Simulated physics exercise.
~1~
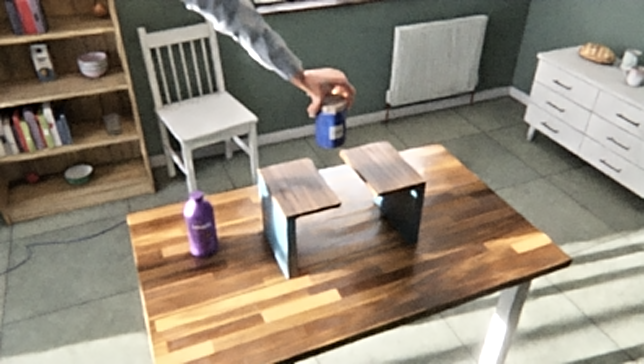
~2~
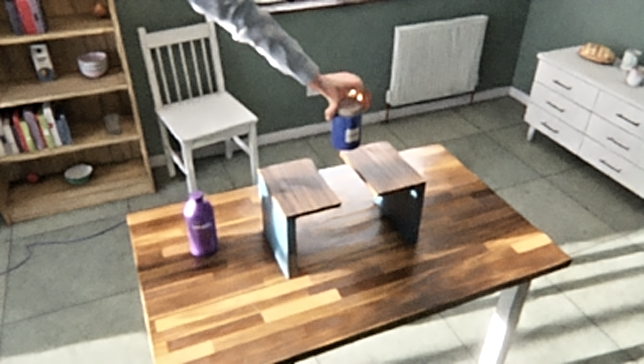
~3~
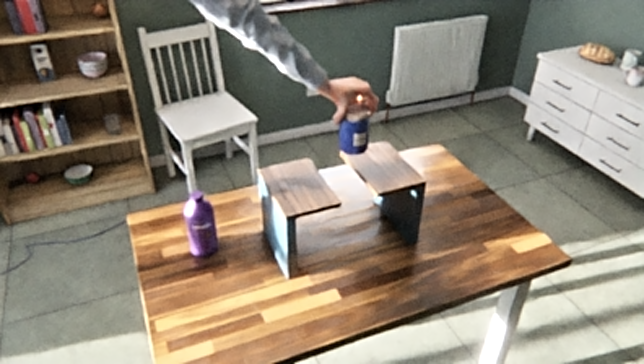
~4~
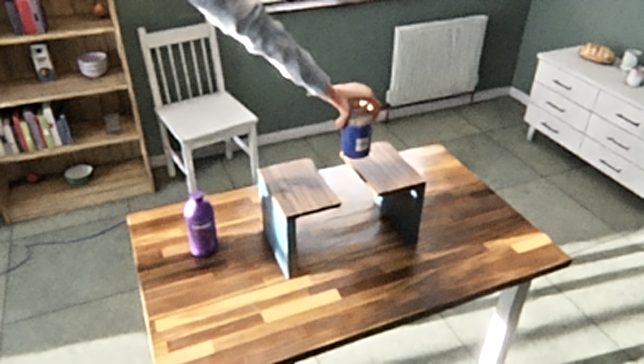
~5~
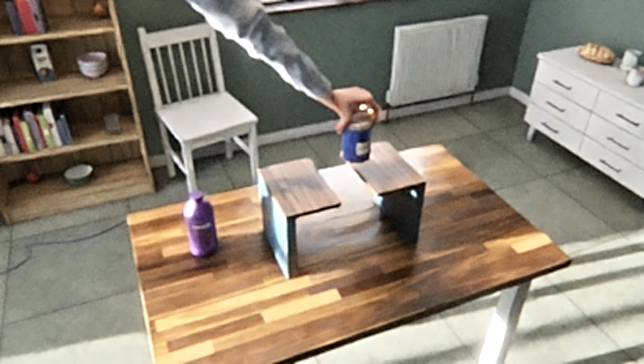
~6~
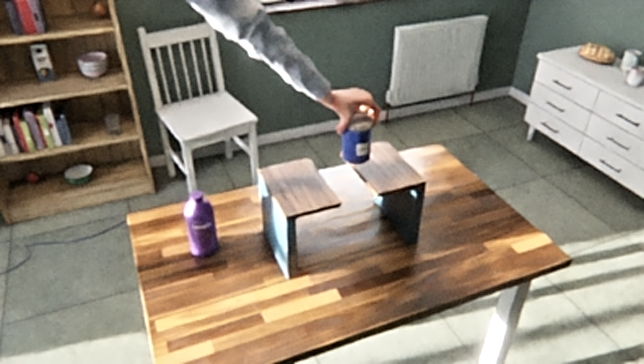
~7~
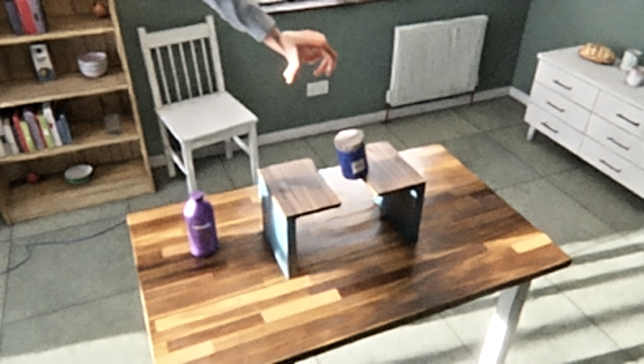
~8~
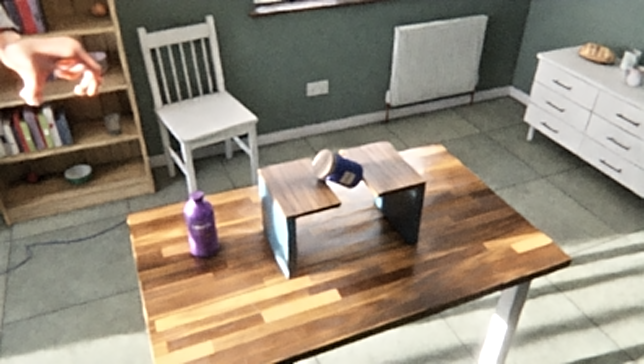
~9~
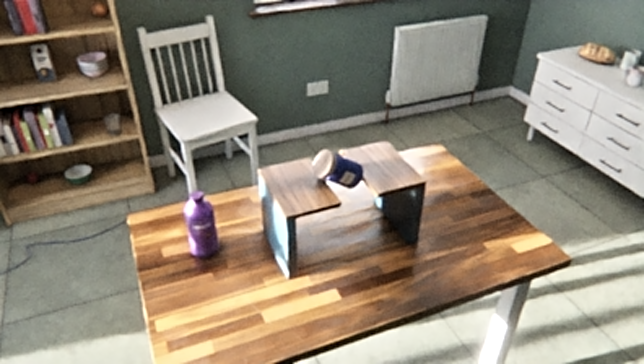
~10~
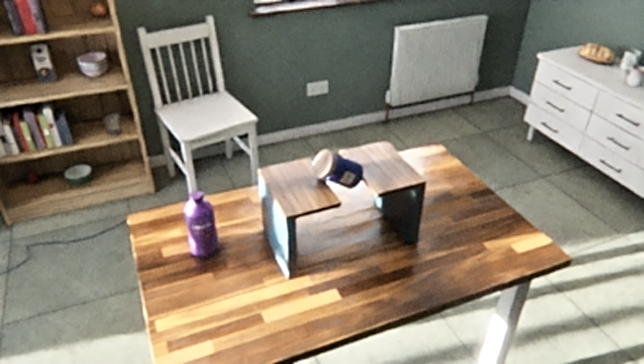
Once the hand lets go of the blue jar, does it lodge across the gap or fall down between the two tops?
It lodges across the gap, tipped over to the left and resting at a slant up on top.
